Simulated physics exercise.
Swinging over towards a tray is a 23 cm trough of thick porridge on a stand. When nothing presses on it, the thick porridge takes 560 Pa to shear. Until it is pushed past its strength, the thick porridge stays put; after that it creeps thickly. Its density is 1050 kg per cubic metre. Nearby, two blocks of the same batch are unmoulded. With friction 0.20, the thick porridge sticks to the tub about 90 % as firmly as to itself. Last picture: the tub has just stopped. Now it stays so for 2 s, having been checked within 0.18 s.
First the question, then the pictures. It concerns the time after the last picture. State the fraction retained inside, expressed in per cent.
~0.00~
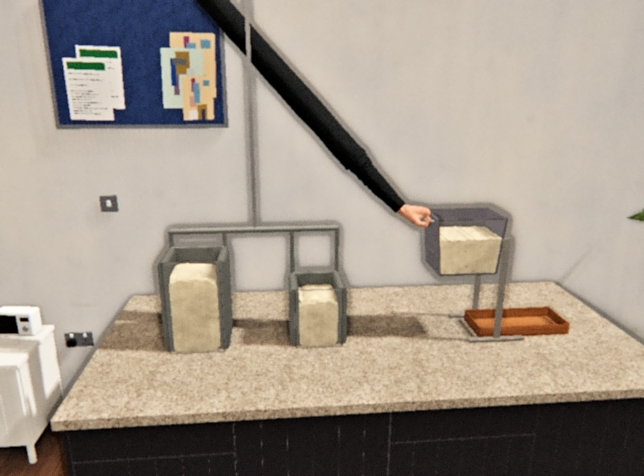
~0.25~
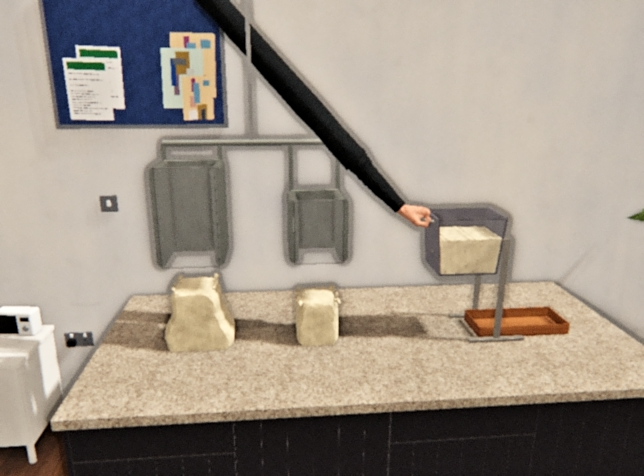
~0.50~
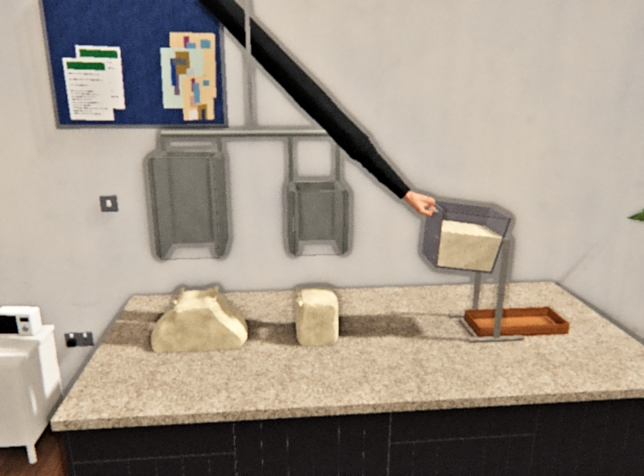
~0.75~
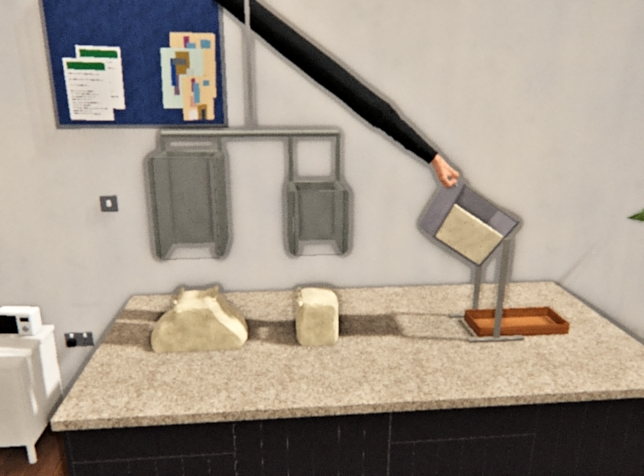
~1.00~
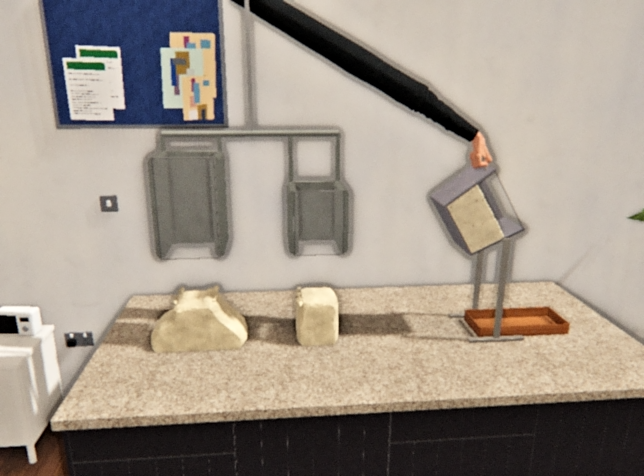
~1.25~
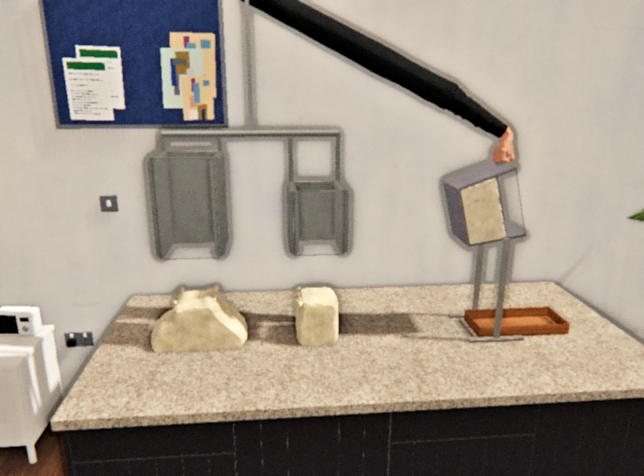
Retained fraction: About 100 per cent.
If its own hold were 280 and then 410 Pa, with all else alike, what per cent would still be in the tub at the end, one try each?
Going in order, it's 85 % and then 100 %.
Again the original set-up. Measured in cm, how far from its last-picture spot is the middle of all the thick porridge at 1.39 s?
About 0 cm.
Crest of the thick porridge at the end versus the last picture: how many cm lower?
Roughly 0 cm.
After 1.39 s, the tub is at 76 degrees and holds 100 %.
After 1.56 s, the tub is at 76 degrees and holds 100 %.
After 1.73 s, the tub is at 76 degrees and holds 100 %.
After 1.90 s, the tub is at 76 degrees and holds 100 %.
After 3.25 s, at the end, the tub is at 76 degrees and holds 100 %.
